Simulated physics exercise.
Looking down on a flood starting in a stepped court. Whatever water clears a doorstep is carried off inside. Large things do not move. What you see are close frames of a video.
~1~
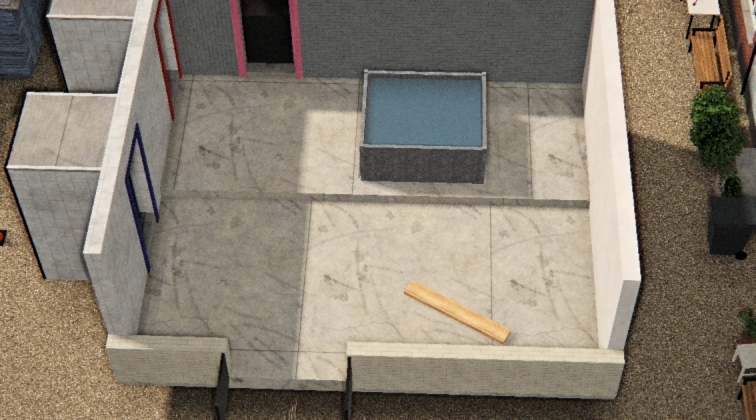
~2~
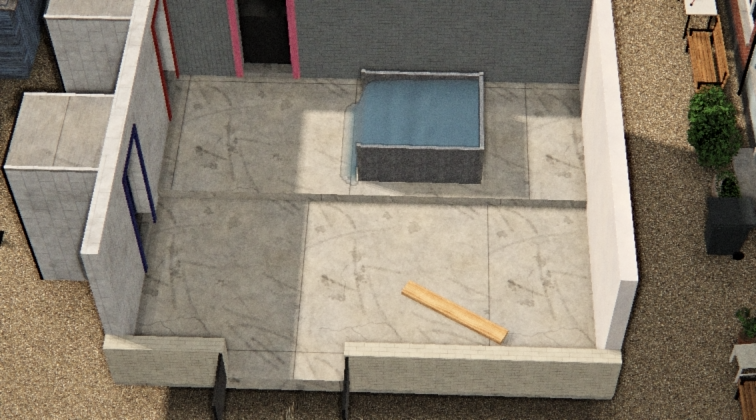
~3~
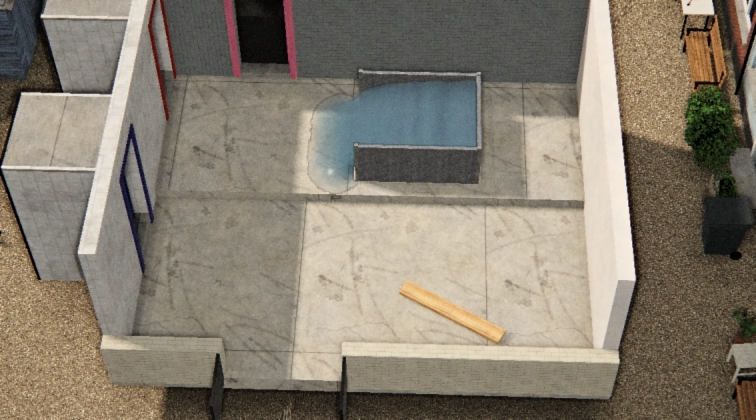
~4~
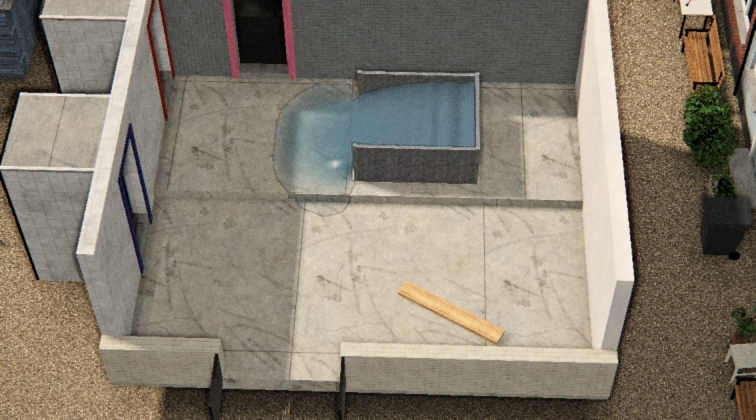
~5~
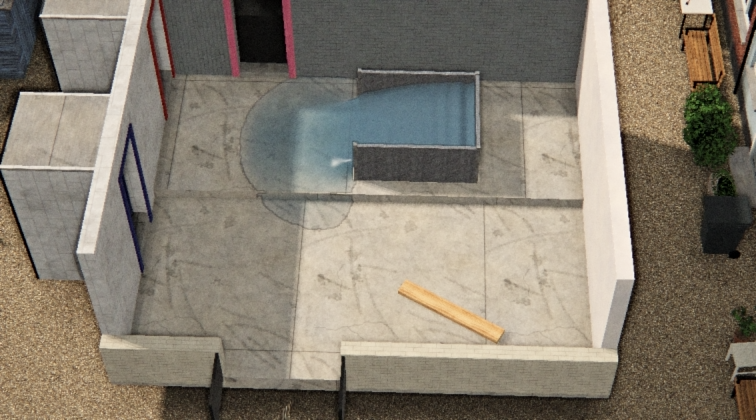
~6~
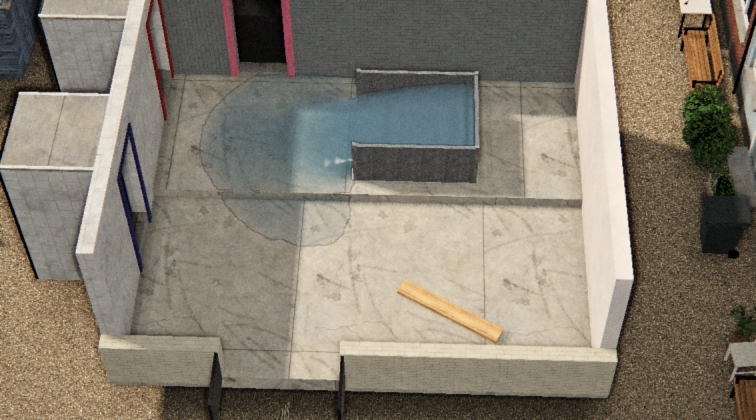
At first, a walled, stepped court holds a square tank of still blue water, with a wooden plank lying on the lower floor. Water then pours out through the tank's left side and spreads leftward in a rounded sheet across the upper level, before a thin edge of it crosses the step onto the lower floor.
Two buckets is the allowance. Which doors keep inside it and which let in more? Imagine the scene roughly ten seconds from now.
Here is how it goes: The red door lets in more; the pink door lets in more; the blue door keeps inside it.
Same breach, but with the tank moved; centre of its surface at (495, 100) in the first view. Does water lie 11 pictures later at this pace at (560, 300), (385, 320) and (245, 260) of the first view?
Bone-dry, bone-dry, soaked.
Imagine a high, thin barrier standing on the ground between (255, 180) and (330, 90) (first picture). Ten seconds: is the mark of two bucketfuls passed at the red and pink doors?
Red door: Stays within the limit. Pink door: Stays within the limit.
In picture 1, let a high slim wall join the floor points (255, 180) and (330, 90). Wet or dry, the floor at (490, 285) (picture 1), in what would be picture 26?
That spot is spared.
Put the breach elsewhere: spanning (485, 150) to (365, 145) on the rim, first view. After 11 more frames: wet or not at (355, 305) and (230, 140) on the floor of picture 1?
Well, the first place would be submerged and the second one still bare.
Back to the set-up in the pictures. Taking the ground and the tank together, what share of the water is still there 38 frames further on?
Estimate: 86 %.
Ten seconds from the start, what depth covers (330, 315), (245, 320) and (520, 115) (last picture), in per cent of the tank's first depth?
Respectively 6, 6 and 2 per cent.
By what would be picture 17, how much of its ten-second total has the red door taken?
Around 45 in a hundred.
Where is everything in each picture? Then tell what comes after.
In the first frame, still water in the tank at (424, 112).
In the second frame, water pours out at (364, 130) and has run to (348, 180).
In the third frame, water pours out at (361, 133) and has run to (324, 185).
In the fourth frame, water pours out at (360, 135) and has run to (287, 185).
In the fifth frame, the front is at (244, 155), out from the gap at (360, 134).
In the sixth frame, the front is at (205, 154), out from the gap at (359, 134).
A moment on, water covers 35 % of the floor; the red door under two buckets in, the pink door under two buckets in, the blue door wet at the sill, nothing in.
Next, water covers 40 % of the floor; the red door over two buckets in, the pink door under two buckets in, the blue door wet at the sill, nothing in.
Then, water covers 45 % of the floor; the red door far over two buckets in, the pink door over two buckets in, the blue door wet at the sill, nothing in.
Later, water covers 65 % of the floor; the red door far over two buckets in, the pink door far over two buckets in, the blue door wet at the sill, nothing in.
In the end, water covers 90 % of the floor; the red door far over two buckets in, the pink door far over two buckets in, the blue door wet at the sill, nothing in.
